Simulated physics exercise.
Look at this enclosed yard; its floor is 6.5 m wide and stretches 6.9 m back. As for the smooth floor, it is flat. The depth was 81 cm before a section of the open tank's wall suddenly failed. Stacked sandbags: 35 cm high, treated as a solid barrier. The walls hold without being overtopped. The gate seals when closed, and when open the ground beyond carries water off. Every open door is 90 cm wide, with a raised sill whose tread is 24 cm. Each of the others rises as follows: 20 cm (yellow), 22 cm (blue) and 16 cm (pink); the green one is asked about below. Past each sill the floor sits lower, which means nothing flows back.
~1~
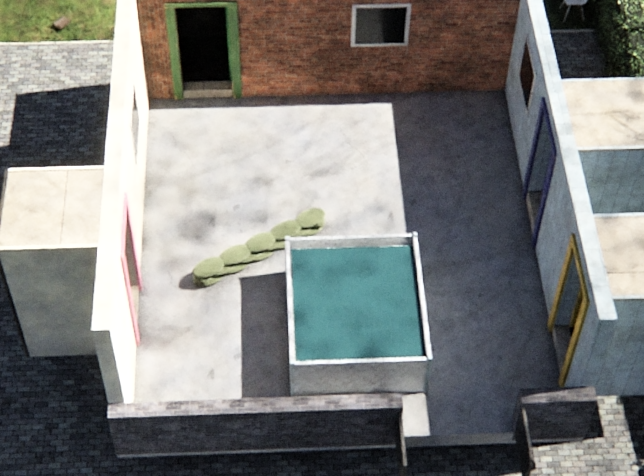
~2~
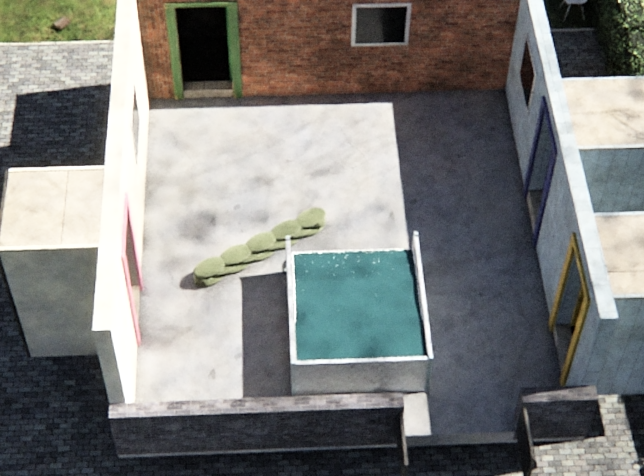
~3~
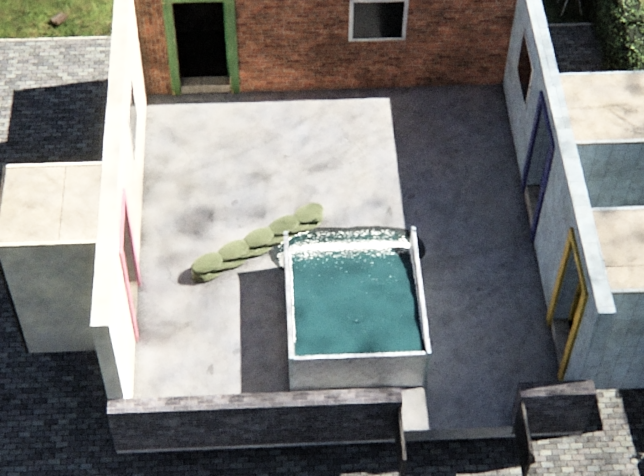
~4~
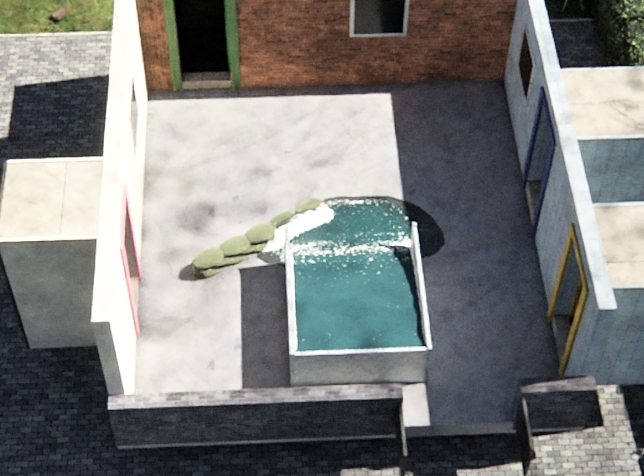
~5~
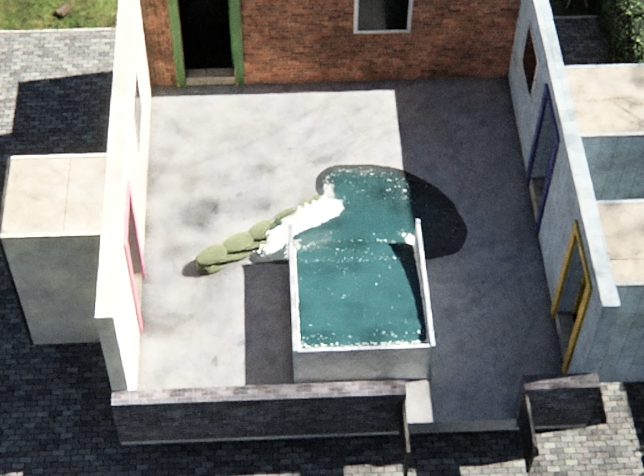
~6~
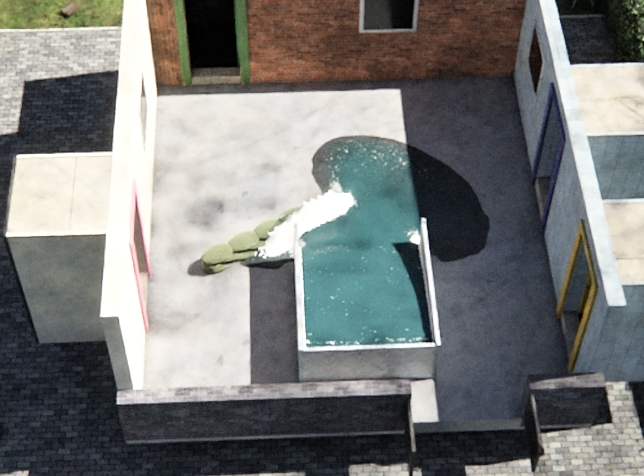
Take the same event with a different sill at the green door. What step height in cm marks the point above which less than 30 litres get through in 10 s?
The point is around 8 cm.
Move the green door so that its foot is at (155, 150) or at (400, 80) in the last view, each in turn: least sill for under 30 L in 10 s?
Roughly 9.5 cm, then roughly 28 cm.
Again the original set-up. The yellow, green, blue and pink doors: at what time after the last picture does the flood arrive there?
Yellow 4.0 s, green 1.3 s, blue 1.0 s, pink 1.4 s.
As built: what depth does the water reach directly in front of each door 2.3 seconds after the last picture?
Door by door, in centimetres - yellow 0, green 9, blue 5, pink 8.
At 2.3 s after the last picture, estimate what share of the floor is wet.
Roughly 60 percent of the floor.
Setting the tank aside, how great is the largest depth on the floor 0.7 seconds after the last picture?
Max depth: Near 54 cm.
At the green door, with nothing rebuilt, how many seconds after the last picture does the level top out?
Crest at t of about 7.0 s.
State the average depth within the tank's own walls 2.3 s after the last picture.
Some 19 cm.
Then, 0.7 s after the last picture water covers 40 % of the floor, deepest (54 cm) near (304, 231); it has not reached the green door.
Then, 2.3 s after the last picture water covers 60 % of the floor, deepest (42 cm) near (455, 79); 9 cm at the green door, 0 litres in over its 18 cm sill.
Then, 9.3 s after the last picture water covers 95 % of the floor, deepest (14 cm) near (385, 409); 11 cm at the green door, 0 litres in over its 18 cm sill.
At the green door as built, the water peaked near 14 cm, 7.1 s after the last picture.
Run again over the same 10 s with other heights there, 49 litres in over 6.5 cm, 21 litres over 9 cm. The limit of 30 litres is kept from about 8 cm up.
